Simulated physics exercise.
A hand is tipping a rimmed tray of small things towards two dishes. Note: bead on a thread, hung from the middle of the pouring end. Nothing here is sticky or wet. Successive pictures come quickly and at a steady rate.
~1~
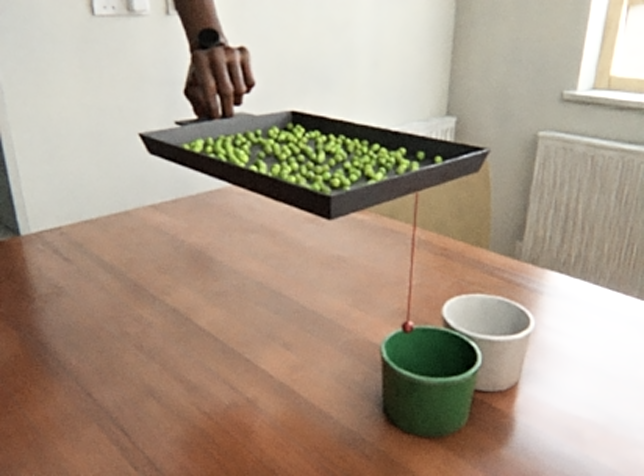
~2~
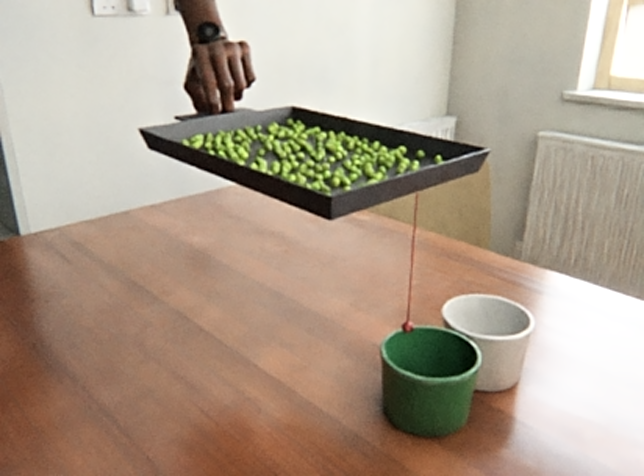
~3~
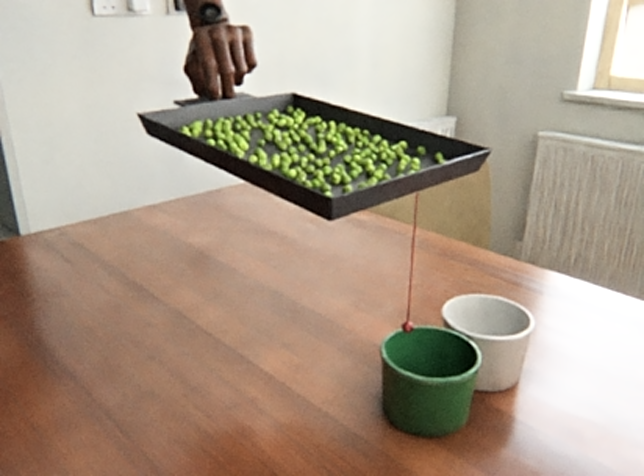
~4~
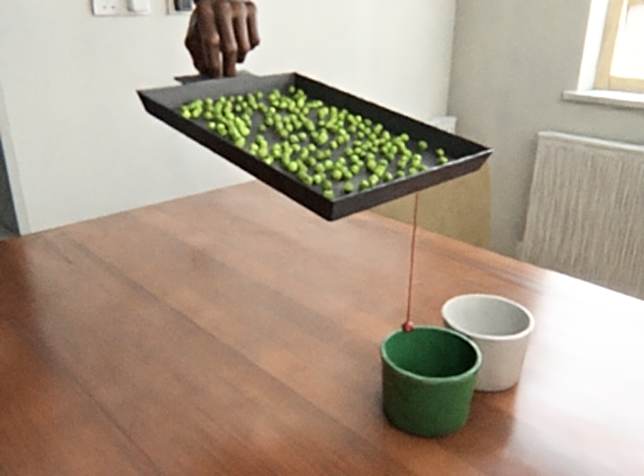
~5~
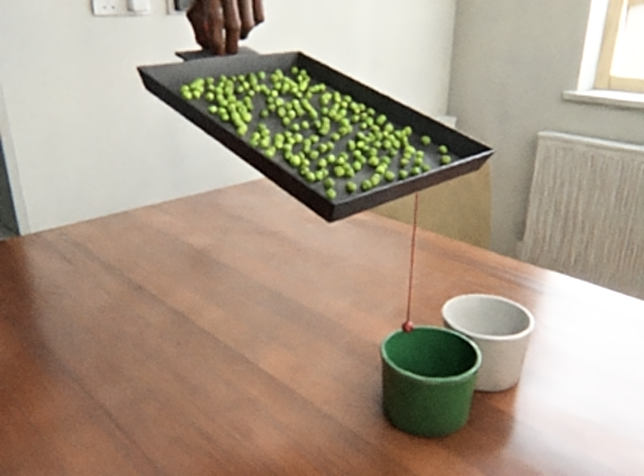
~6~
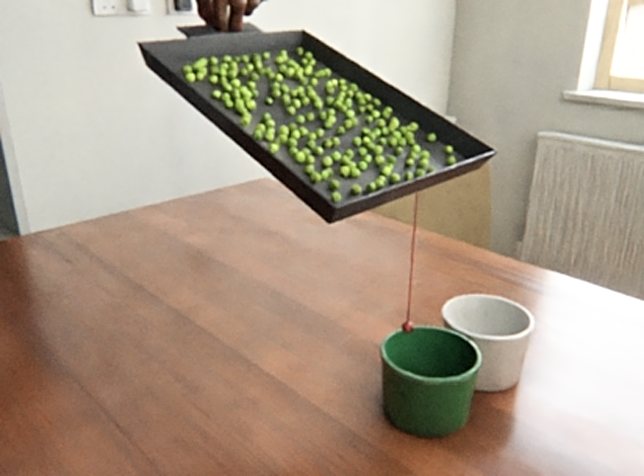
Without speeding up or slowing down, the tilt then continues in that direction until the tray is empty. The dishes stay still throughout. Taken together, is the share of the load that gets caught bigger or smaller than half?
Smaller.
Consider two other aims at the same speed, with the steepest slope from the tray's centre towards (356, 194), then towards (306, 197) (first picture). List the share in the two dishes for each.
Roughly 0 per cent, and 0 per cent.
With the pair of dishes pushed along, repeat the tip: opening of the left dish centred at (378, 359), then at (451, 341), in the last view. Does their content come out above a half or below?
First under half, then under half.
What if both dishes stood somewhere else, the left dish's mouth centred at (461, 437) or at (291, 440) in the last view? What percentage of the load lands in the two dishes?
Close to 10 in a hundred, then close to 30 in a hundred.
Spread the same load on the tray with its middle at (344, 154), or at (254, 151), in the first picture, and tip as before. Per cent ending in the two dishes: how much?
In turn 20 and 20 in a hundred.
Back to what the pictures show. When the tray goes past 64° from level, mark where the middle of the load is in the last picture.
The middle of the pieces lands at roughly (412, 184).
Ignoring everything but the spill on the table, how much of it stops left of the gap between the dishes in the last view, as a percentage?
Around 40 percent of the pieces.
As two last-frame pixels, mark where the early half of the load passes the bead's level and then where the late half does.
Early half: (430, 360); late half: (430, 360).
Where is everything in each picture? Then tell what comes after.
The first frame shows corners of the pouring end at (330, 192) and (480, 149), level; middle of the load at (312, 157), dried peas; left dish at (468, 396); right dish at (523, 354); bead on its thread at (407, 327).
The second frame shows corners of the pouring end at (331, 192) and (481, 149), level; middle of the load at (313, 155).
The third frame shows corners of the pouring end at (332, 193) and (482, 149), tipped barely, level across its low end; middle of the load at (313, 147).
The fourth frame shows corners of the pouring end at (333, 195) and (484, 148), tipped a little, level across its low end; middle of the load at (314, 136).
The fifth frame shows corners of the pouring end at (335, 197) and (486, 148), tipped clearly, level across its low end; middle of the load at (317, 125).
The sixth frame shows corners of the pouring end at (336, 200) and (488, 149), tipped clearly, level across its low end; middle of the load at (322, 116), about half on the move; left dish at (468, 396); right dish at (523, 354).
Soon after the last picture, tray tipped steeply; most on the tray; a stray few outside both; a small part in the air.
A little later, tray tipped past a quarter turn; about a quarter on the tray; a small part in the left dish; a stray few in the right dish; about a quarter outside both; about a third in the air.
Later still, tray tipped past a quarter turn; about a quarter in the left dish; a stray few in the right dish; most outside both.
At rest, tray tipped past a quarter turn; about a quarter in the left dish; a stray few in the right dish; most outside both.
